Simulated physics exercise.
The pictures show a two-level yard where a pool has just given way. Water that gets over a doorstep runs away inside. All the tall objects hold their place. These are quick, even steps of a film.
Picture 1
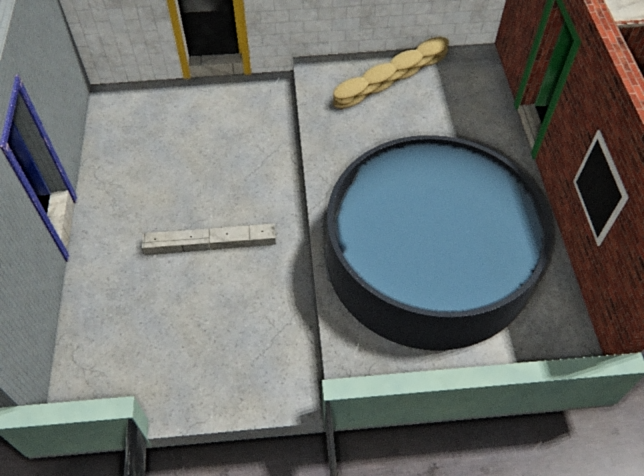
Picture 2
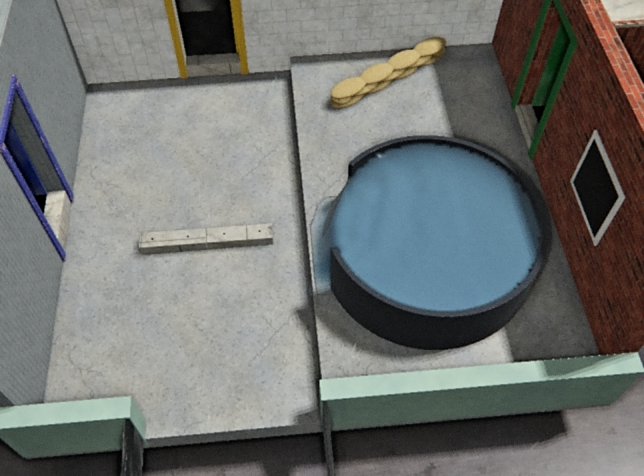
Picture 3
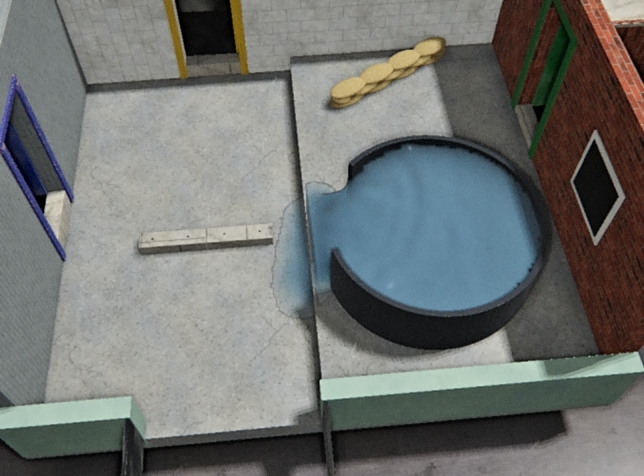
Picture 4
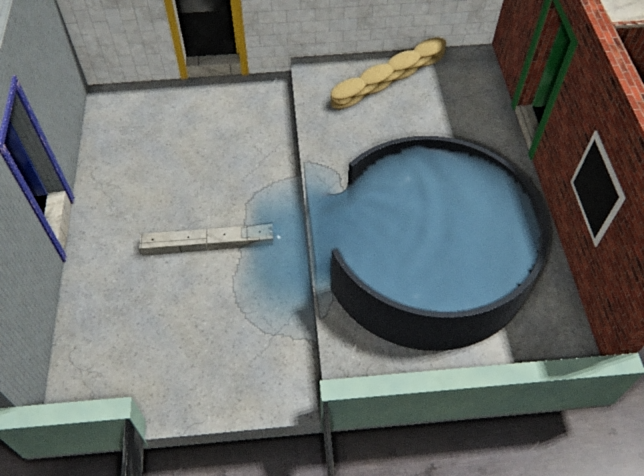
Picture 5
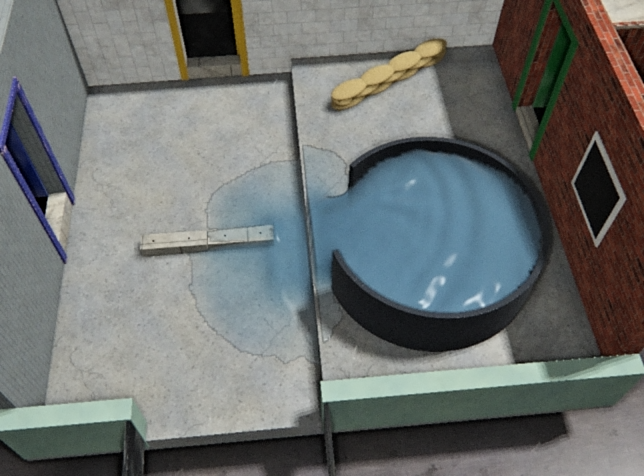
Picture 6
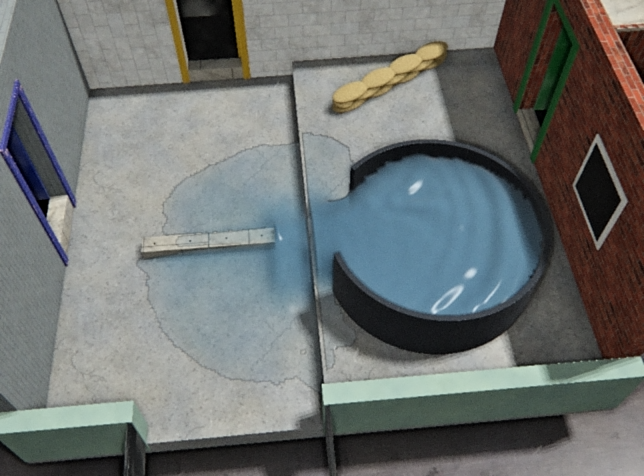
Water pours through a gap in the left side of a round, dark-walled pool, drops over a low step, and spreads left across the pale lower floor of a walled yard, surrounding much of a low block as ripples cross the pool.
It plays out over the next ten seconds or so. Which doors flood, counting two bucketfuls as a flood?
One by one: The green door stays under that; the blue door stays under that; the yellow door stays under that.
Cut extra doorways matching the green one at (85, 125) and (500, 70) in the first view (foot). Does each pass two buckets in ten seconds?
In that order: Lets more in, keeps below it.
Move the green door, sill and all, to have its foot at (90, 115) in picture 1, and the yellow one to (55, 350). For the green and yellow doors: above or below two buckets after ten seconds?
Green floods, yellow takes more.
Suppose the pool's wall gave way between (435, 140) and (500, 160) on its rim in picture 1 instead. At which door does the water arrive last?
Last comes the blue door.
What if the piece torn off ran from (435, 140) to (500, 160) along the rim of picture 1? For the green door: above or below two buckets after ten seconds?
My reading: Green is over.
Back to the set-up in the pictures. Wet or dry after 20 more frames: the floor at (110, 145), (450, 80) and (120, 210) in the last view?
In that order: Awash, no water, flooded.
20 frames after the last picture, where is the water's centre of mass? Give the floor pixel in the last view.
I would point to (254, 245).
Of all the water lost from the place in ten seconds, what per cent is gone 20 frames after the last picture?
About 10 per cent.
A moment on, water covers 45 % of the floor; the green door not reached, the blue door wet at the sill, nothing in, the yellow door not reached.
Next, water covers 55 % of the floor; the green door not reached, the blue door wet at the sill, nothing in, the yellow door wet at the sill, nothing in.
Then, water covers 55 % of the floor; the green door not reached, the blue door wet at the sill, nothing in, the yellow door wet at the sill, nothing in.
Later, water covers 60 % of the floor; the green door not reached, the blue door wet at the sill, nothing in, the yellow door wet at the sill, nothing in.
In the end, water covers 60 % of the floor; the green door not reached, the blue door wet at the sill, nothing in, the yellow door under two buckets in.
